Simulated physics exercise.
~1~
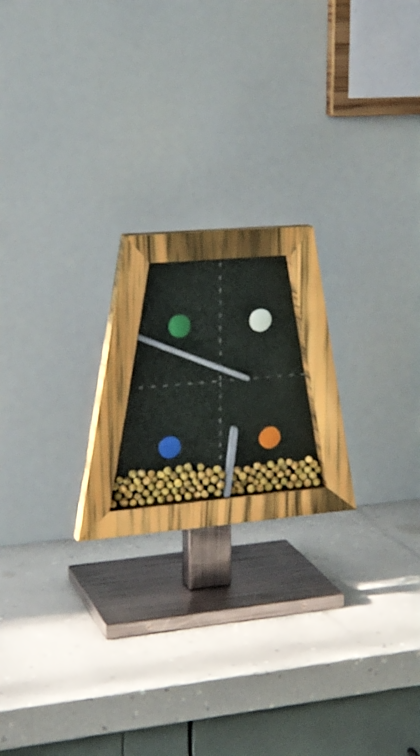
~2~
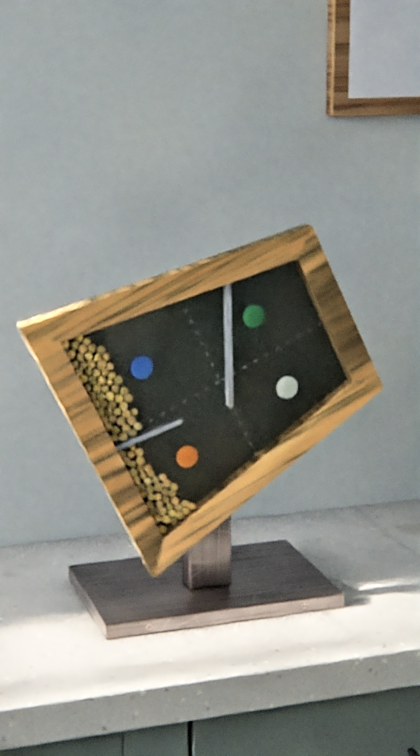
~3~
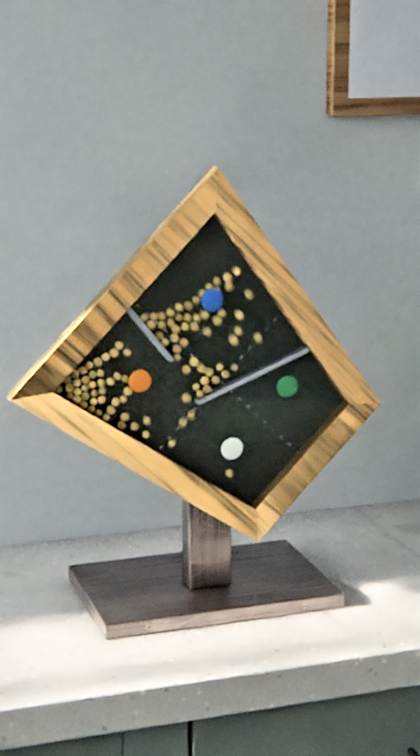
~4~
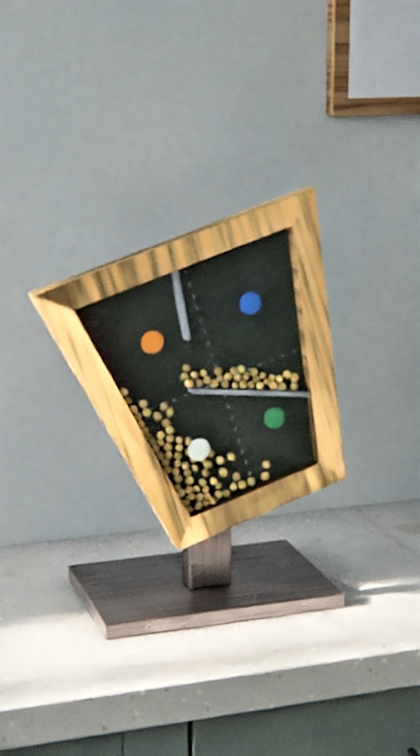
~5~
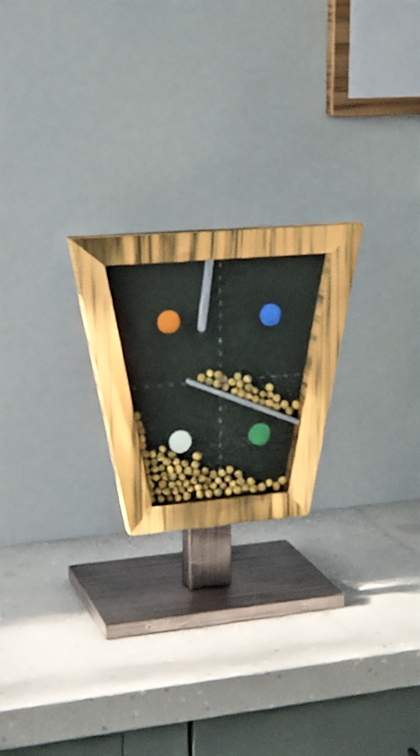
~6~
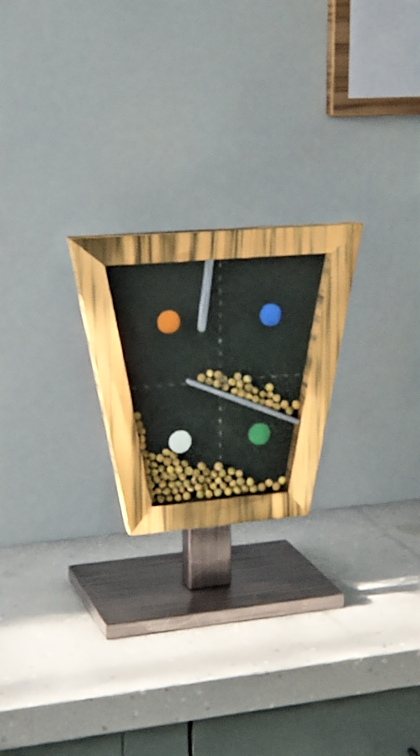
A wooden-framed, tapered case with a dark face stands on a brown pedestal on a pale counter, seen from the front by a still camera. It holds small tan beans along the bottom, two thin grey bars, and green, white, blue and orange round stickers. The case turns clockwise, and the beans bank up at the left side. As it tips further, they spill past the bars toward the lower part. It settles upside down, with most beans heaped at the lower left around the white sticker, and others resting on the slanted bar above the green one.
